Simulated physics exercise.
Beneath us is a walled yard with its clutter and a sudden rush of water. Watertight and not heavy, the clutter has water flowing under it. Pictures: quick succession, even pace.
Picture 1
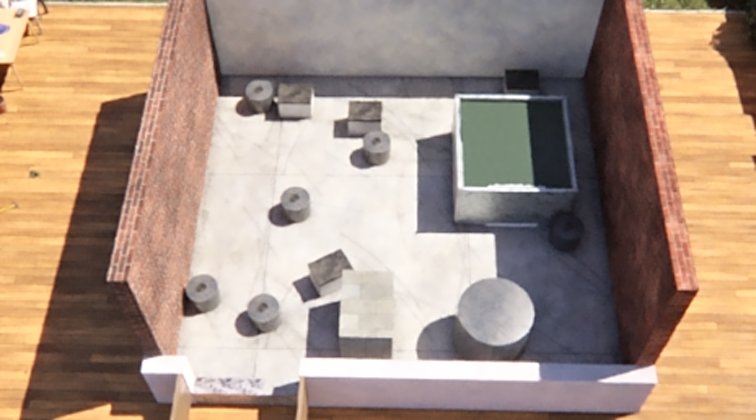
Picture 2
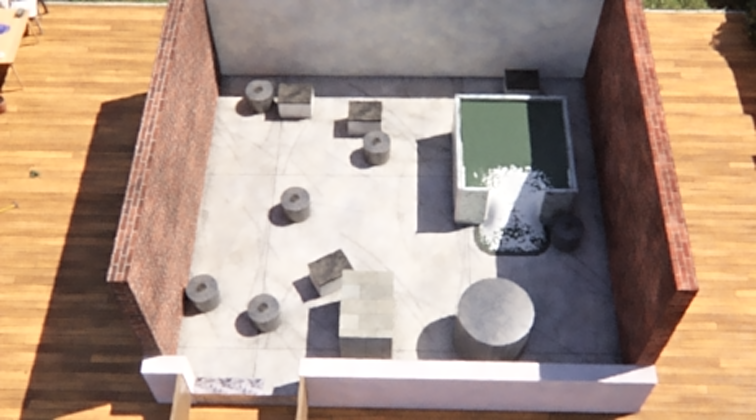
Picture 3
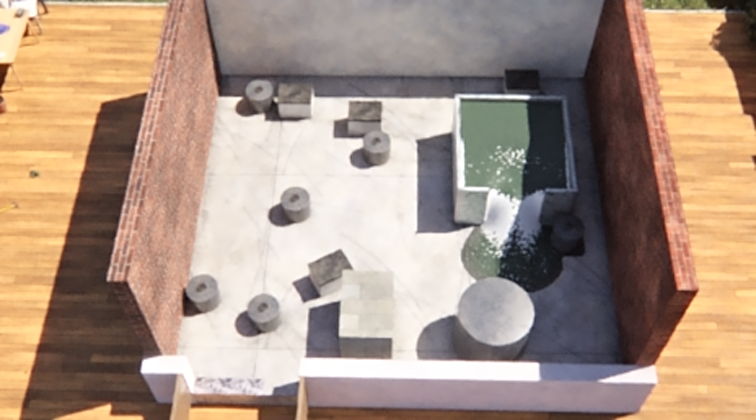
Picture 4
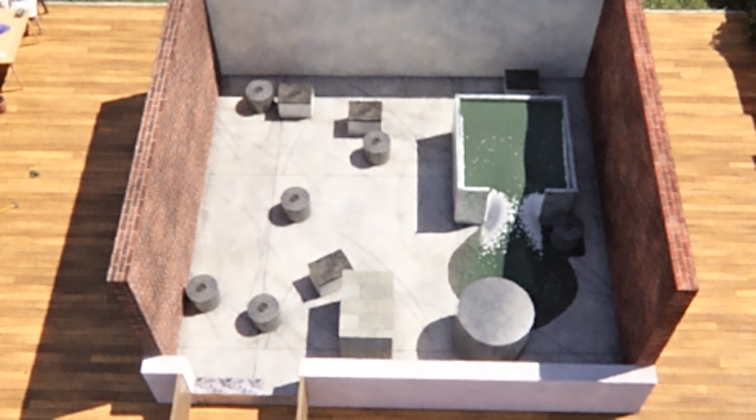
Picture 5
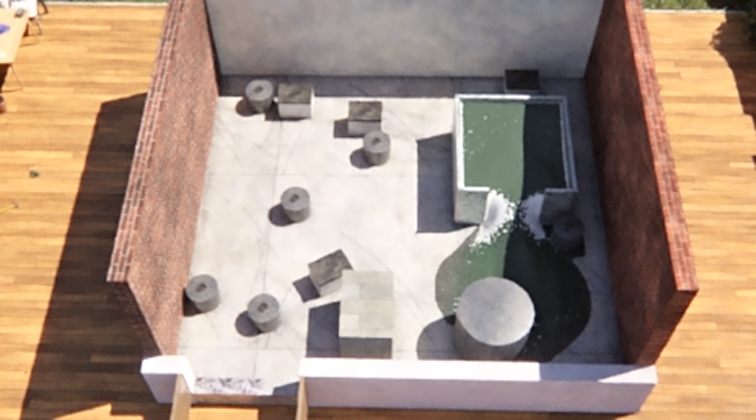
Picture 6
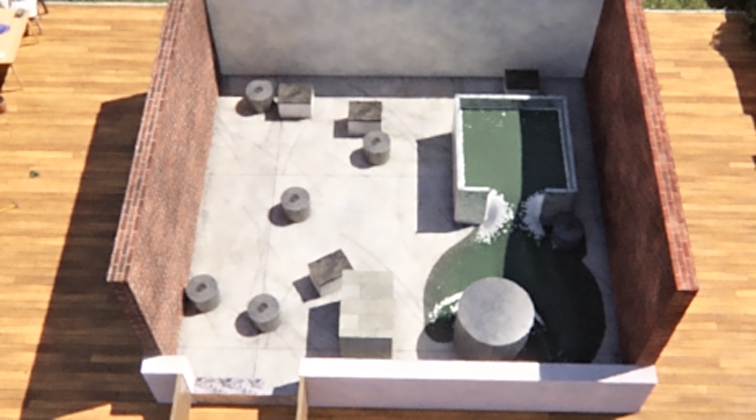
In a walled yard, green water pours from a tank and spreads around a still cylinder.
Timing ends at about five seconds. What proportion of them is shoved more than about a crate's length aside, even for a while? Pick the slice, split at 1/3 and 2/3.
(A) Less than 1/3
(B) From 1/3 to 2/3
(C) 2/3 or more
Less than 1/3 (A).
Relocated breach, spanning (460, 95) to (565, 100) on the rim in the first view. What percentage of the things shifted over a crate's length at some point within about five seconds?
I make it 50 per cent.
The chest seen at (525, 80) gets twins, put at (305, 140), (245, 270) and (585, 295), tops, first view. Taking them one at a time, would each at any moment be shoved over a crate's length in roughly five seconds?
Result by item: Gets dislodged / stays where it is / gets dislodged.
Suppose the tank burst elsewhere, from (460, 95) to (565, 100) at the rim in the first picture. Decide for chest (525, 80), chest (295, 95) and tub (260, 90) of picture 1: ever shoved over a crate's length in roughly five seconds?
Lab note - in sequence: Made it that far; made it that far; made it that far.
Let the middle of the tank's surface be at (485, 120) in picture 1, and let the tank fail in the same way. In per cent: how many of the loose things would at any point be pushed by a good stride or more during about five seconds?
About 30 per cent.
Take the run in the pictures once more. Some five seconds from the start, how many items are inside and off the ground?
The count comes to 2.
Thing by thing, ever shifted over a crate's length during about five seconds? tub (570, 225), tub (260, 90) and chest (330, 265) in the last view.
Goes that far; short of that; goes that far.
A moment on, 0 of 10 are well off their spots; 0 afloat.
Next, 0 of 10 are well off their spots; 0 afloat.
Later, 1 of 10 are well off their spots; 1 afloat.
In the end, 2 of 10 are well off their spots, and 2 have been at some point; 2 afloat.
